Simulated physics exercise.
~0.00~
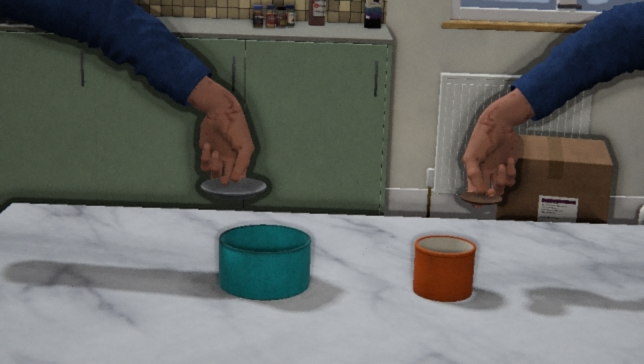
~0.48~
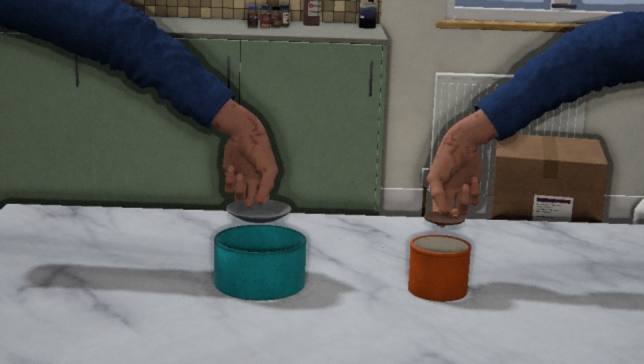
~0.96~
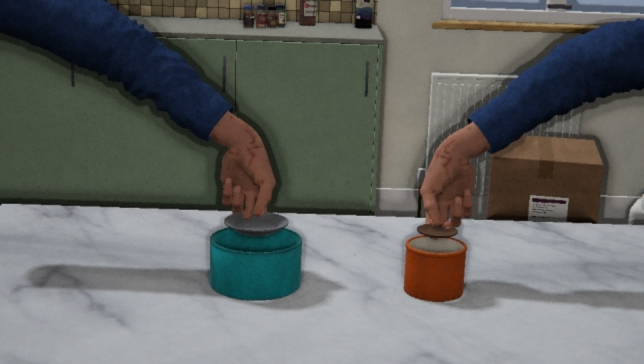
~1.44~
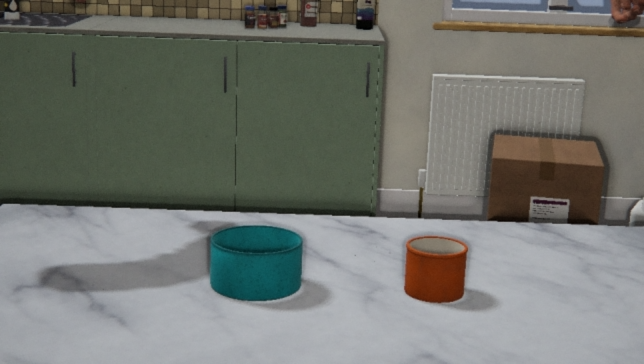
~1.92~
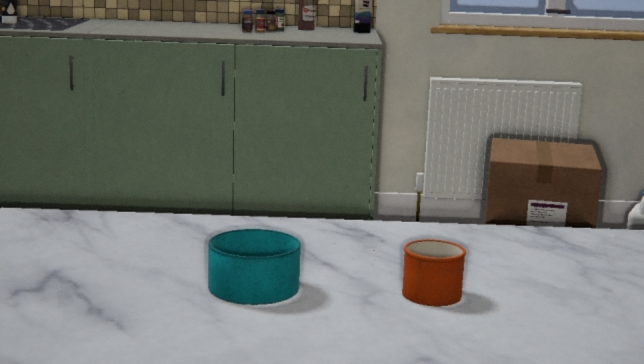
Two hands in blue sleeves reach in over a white marble table in a kitchen, seen from the front and slightly above by a gently swaying camera, with green cabinets, a radiator and a cardboard box behind. The left hand holds a flat grey disc near a wide teal container, and the right holds a smaller brown disc near an orange one. Both hands move inward over the open containers, then lower the discs toward the rims. They let go and draw away. The grey disc drops inside the teal container and the brown disc inside the orange one, leaving both containers standing with neither disc visible.
